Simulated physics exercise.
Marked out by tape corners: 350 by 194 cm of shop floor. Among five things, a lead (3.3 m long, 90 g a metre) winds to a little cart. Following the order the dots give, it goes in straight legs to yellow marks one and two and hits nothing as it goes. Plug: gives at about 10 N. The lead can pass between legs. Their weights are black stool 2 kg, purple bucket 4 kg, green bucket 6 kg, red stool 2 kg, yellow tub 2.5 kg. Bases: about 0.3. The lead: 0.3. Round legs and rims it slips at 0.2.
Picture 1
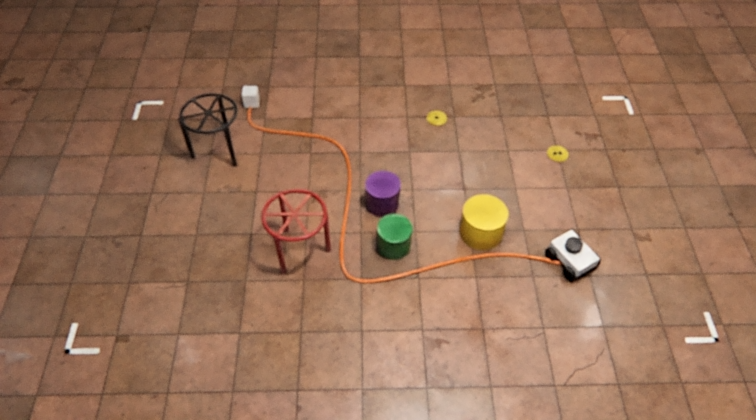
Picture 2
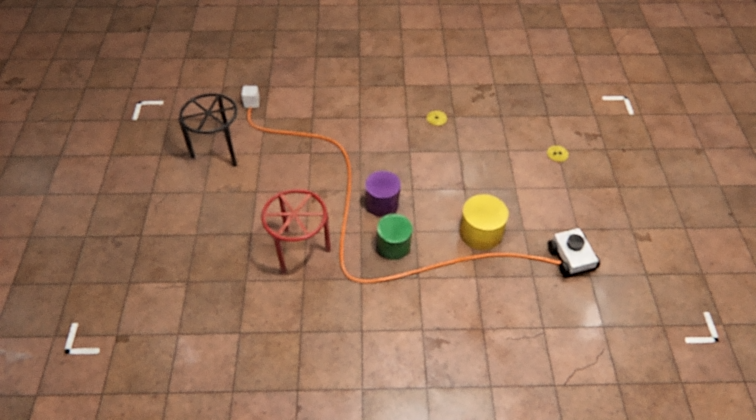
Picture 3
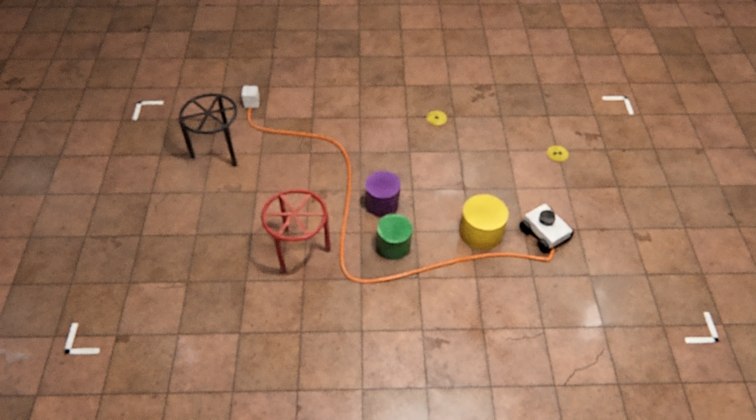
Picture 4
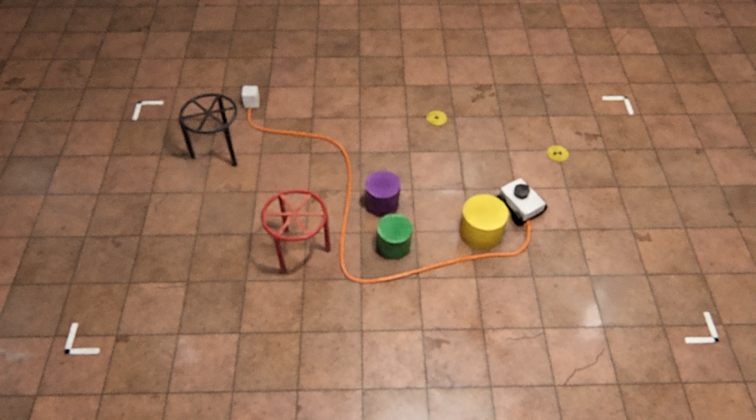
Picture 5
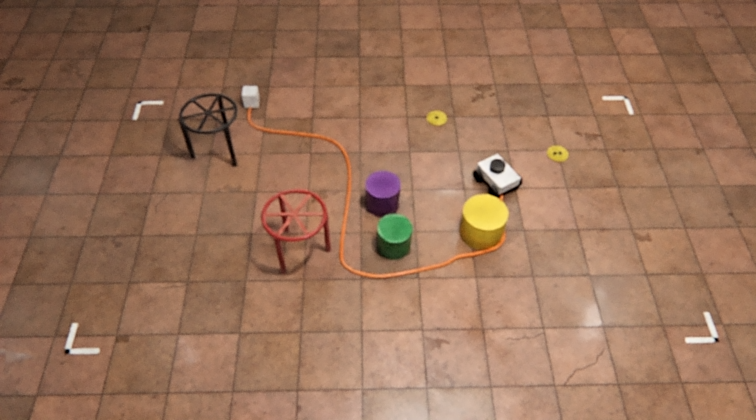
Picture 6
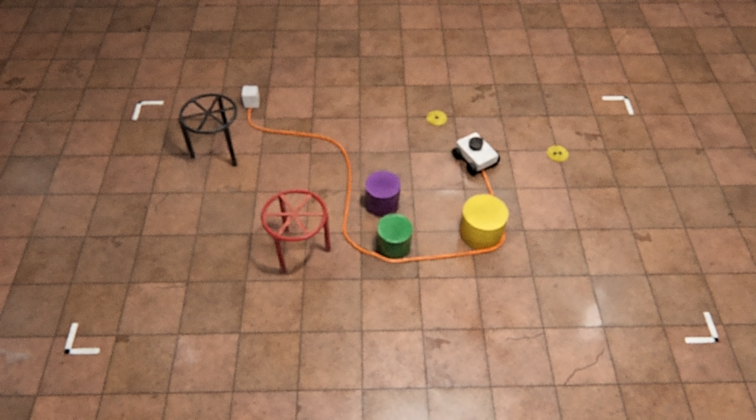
Small white cart trailing an orange lead rolls up and left past a yellow tub, drawing the lead around the tub.
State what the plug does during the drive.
It stays seated throughout.
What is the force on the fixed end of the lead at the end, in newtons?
The pull at the fixed end comes to around 0 N.
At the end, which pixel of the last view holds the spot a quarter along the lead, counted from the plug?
In the last view that spot is close to pixel (311, 174).
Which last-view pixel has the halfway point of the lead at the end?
Around (390, 261).
Next, cart at (450, 132), 4 N at the fixed end; nothing else has moved.
Then, cart at (468, 126), lead slack at the fixed end; yellow tub 11 cm off its start.
After that, cart at (518, 141), lead slack at the fixed end; yellow tub 11 cm off its start at (470, 202).
Later, cart at (558, 153), lead slack at the fixed end; yellow tub 11 cm off its start.
At the end, cart at (558, 153), lead slack at the fixed end; yellow tub 11 cm off its start at (470, 202).
